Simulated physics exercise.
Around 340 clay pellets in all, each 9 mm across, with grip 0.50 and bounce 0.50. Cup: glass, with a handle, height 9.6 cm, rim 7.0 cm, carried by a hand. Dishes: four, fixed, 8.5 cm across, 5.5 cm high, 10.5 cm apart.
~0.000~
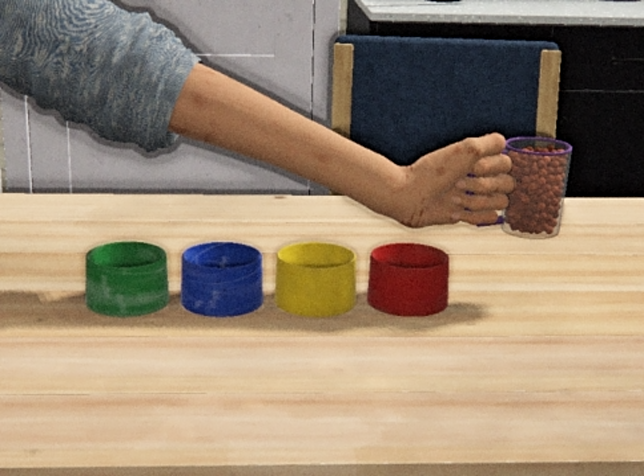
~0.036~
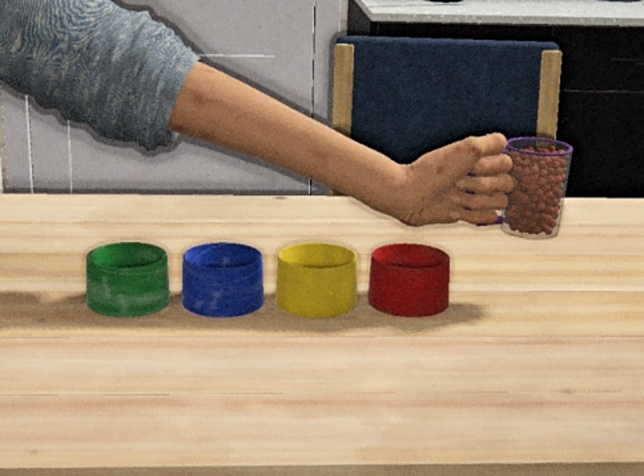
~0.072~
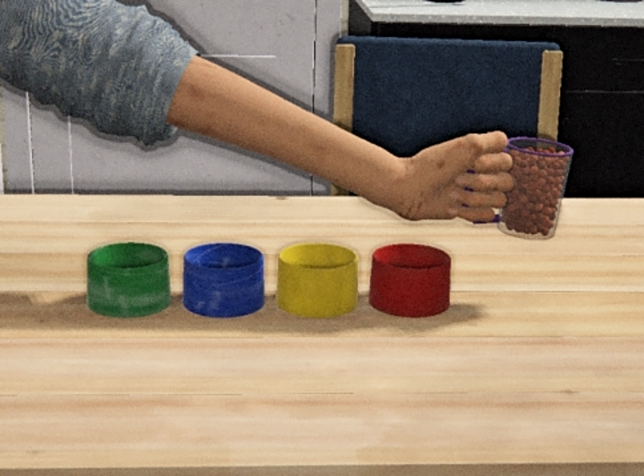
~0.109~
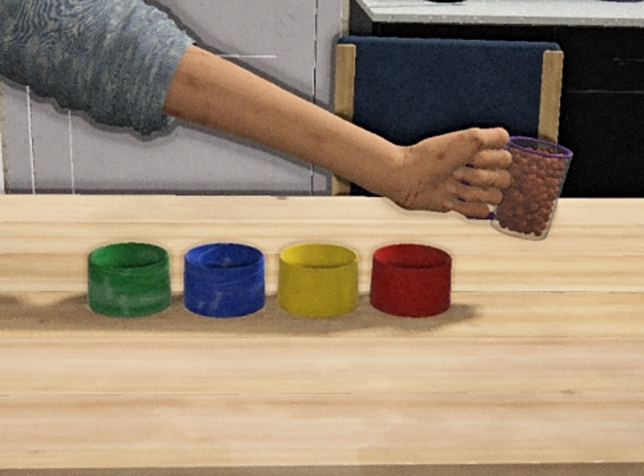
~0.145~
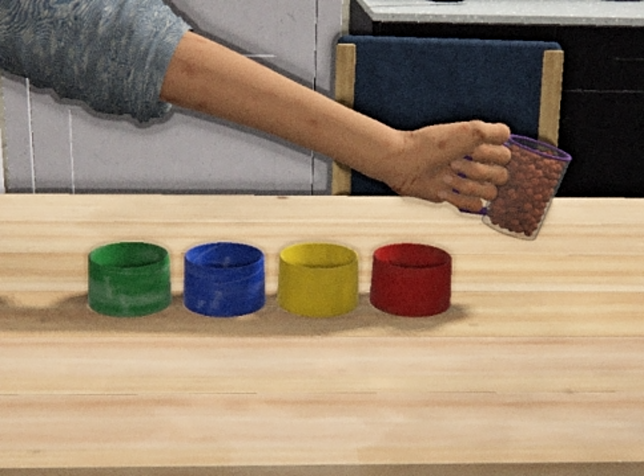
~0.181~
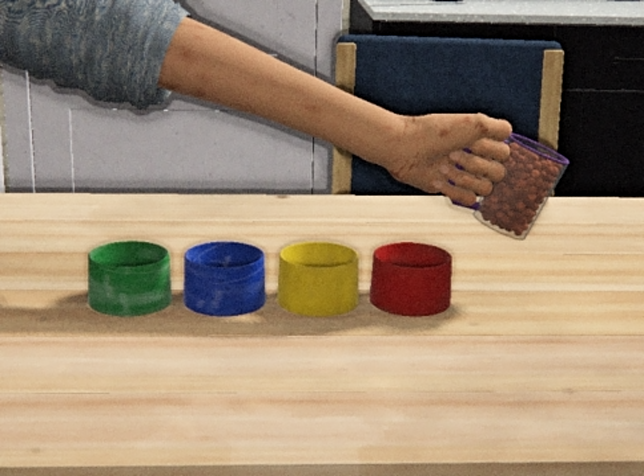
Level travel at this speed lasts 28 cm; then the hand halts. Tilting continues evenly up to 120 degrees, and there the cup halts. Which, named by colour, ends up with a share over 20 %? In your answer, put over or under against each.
Red - over; blue - under; green - under; yellow - under; counter - over.
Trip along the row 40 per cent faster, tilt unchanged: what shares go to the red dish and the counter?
Shares: Red 70, counter 20.
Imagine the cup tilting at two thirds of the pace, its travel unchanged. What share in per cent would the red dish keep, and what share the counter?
Then red would get 80 and the counter 20.
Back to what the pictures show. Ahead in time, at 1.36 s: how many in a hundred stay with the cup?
Close to 0 % of the load.
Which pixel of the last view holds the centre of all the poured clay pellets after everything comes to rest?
Close to pixel (465, 294).
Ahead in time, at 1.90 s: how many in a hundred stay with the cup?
Roughly 0 per cent.
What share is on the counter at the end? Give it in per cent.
Some 65 in a hundred.
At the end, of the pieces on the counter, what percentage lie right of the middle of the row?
Near 100 percent ends up there.
After 0.89 s, tilt 120 degrees; cup holds 35 %, red 5 %.
After 1.36 s, tilt 120 degrees; cup holds 0 %, red 35 %.
After 1.90 s, tilt 120 degrees; cup holds 0 %, red 35 %.
By 2.2 s all is still; red 35 %, blue 0 %, green 0 %, yellow 0 %, counter 65 %.
